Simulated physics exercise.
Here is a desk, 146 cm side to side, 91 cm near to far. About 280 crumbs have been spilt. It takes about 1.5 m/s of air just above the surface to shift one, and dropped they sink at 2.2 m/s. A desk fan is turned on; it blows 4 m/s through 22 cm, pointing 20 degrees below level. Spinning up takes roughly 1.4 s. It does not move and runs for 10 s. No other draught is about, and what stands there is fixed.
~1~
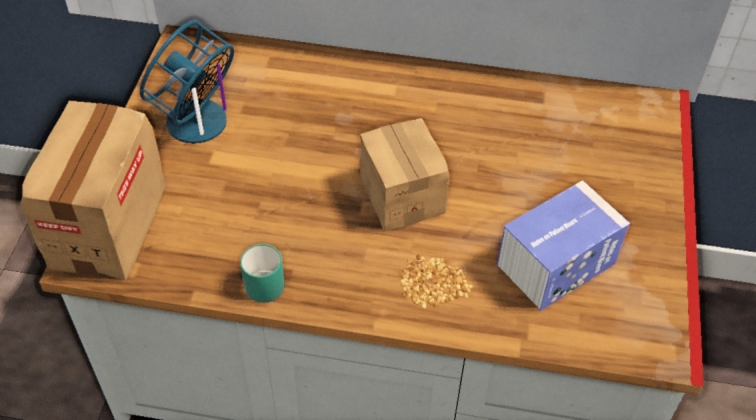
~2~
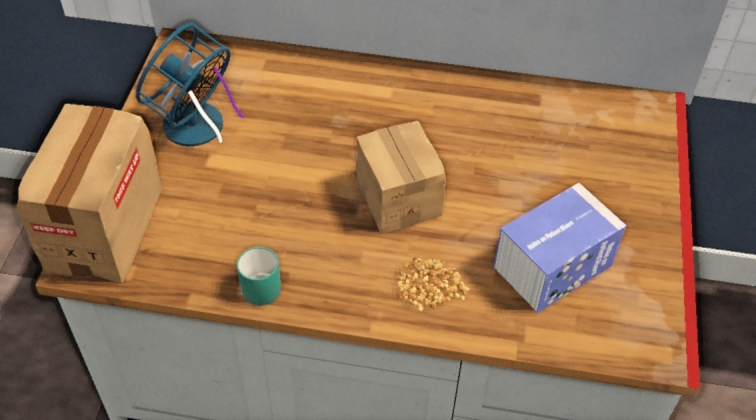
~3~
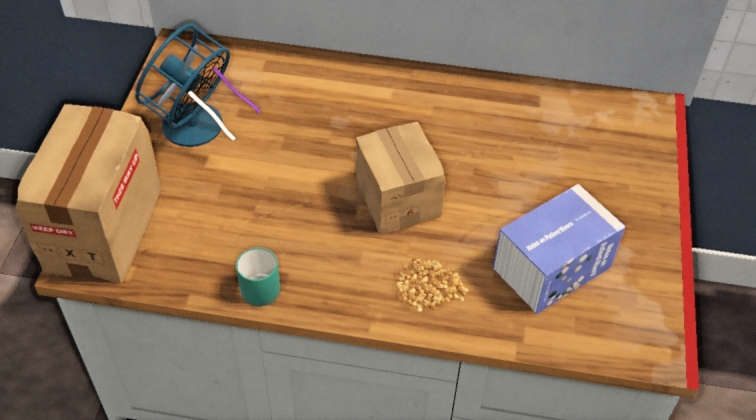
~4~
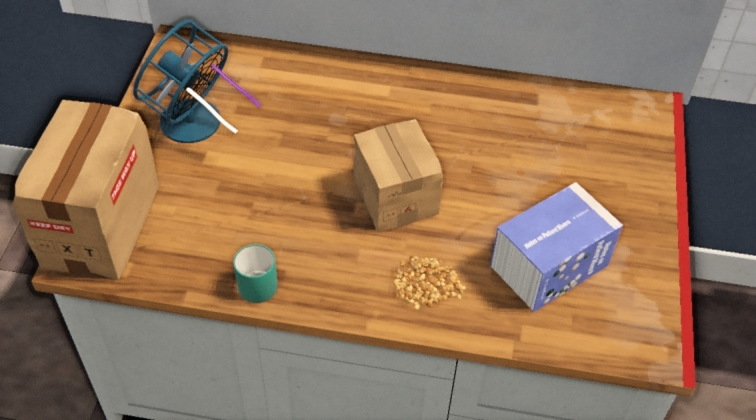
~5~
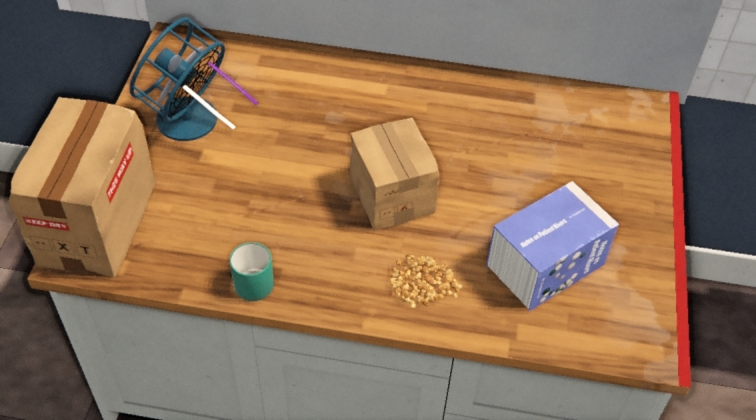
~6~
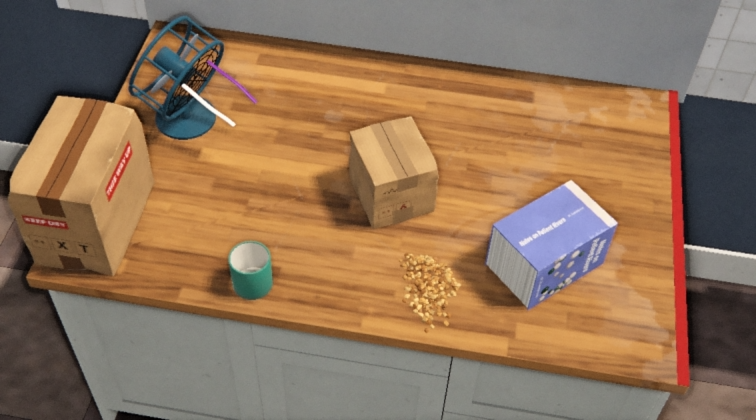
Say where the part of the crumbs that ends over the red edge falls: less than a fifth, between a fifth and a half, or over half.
The share over the red edge is under a fifth.
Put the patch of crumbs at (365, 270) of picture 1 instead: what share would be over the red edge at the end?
In that case some 0 per cent.
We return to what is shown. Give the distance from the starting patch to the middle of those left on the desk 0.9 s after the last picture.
Roughly 5 cm.
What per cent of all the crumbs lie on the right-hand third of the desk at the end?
Near 0 %.
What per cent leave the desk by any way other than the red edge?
Some 90 per cent.
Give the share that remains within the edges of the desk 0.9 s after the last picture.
Near 60 %.
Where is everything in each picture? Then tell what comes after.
In the first frame, the middle of the crumbs is near (435, 282), none has stirred yet and the mouth of the desk fan is at (188, 73).
In the second frame, the middle of the crumbs is near (432, 284), none has stirred yet and the red edge is centred on (691, 222).
In the third frame, the middle of the crumbs is near (431, 285), none has stirred yet, the top of a box is at (400, 154) and the top of a book is at (563, 228).
In the fourth frame, the middle of the crumbs is near (428, 282) and none has stirred yet.
In the fifth frame, the middle of the crumbs is near (424, 281) and none has stirred yet.
In the sixth frame, the middle of the crumbs is near (429, 283), the farthest in sight from the desk fan is at (446, 324) and about 30 % have left their places.
Then, 0.9 s after the last picture, 0 % are over the red edge; the middle of those still in play is near (435, 278); 32 % have settled or left.
Then, 2.1 s after the last picture, 0 % are over the red edge; the middle of those still in play is near (428, 277); 45 % have settled or left.
Then, 4.4 s after the last picture, 0 % are over the red edge; the middle of those still in play is near (420, 279); 67 % have settled or left.
Then, 8.9 s after the last picture, at the end, 0 % are over the red edge.
